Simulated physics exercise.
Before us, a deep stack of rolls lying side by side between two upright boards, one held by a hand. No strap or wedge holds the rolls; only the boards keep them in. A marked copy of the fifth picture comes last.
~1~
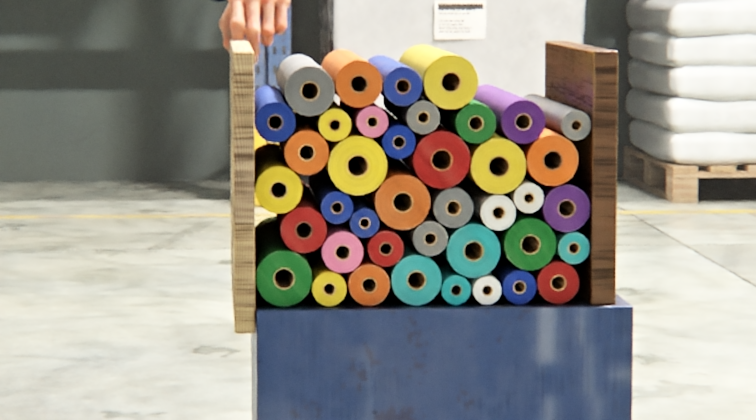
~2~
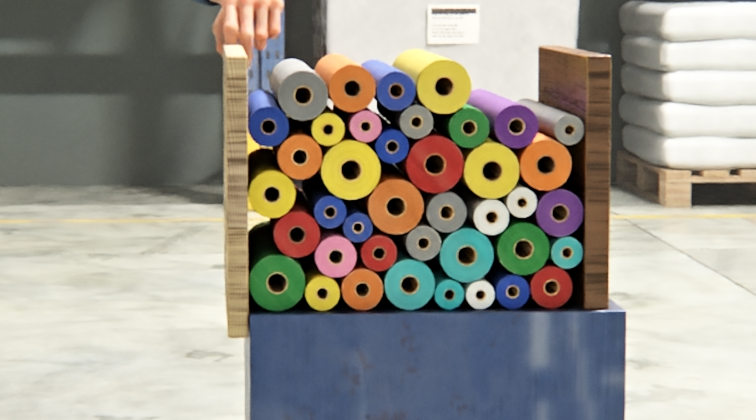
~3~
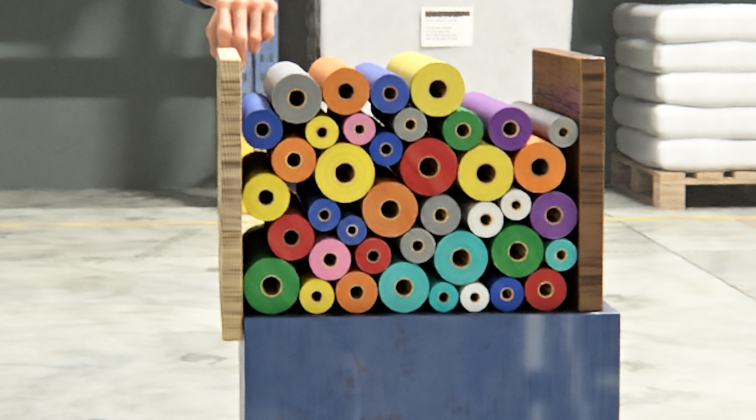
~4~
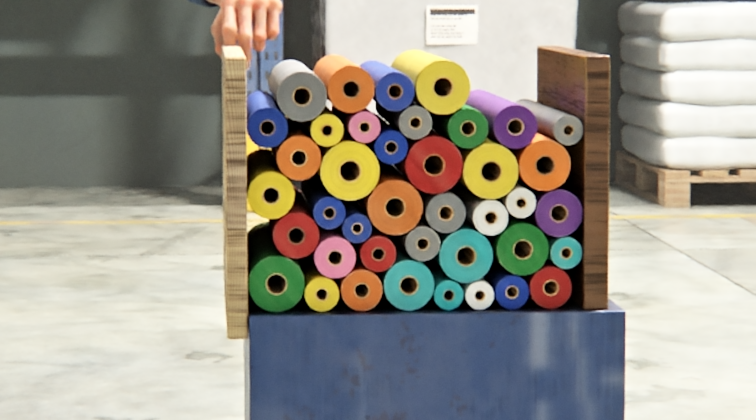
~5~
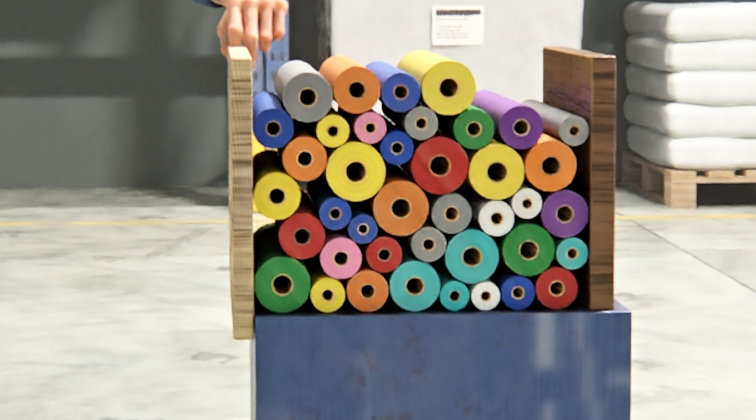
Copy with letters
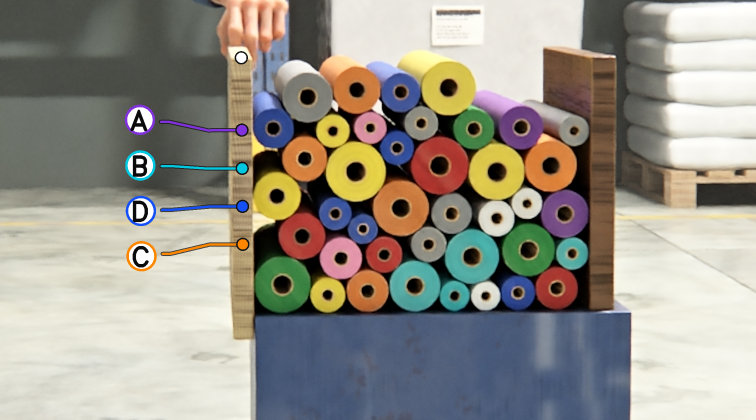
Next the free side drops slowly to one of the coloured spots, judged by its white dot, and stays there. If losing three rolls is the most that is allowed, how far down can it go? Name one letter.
At most to D.
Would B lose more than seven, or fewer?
Fewer than seven.
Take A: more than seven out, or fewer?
It loses fewer than seven.
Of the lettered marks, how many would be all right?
Three of them.
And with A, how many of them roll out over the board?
With A, none.
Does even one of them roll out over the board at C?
Yes, at C.
On the copy, A at (242, 130); B at (242, 168); C at (243, 244); D at (243, 206); the white dot at (241, 58).
On D. First, top of the board (253, 126).
Then, top of the board (253, 203).
Finally, top of the board (253, 205), two out over the board.
By contrast, A none out over the board; B none out over the board; C four out over the board.
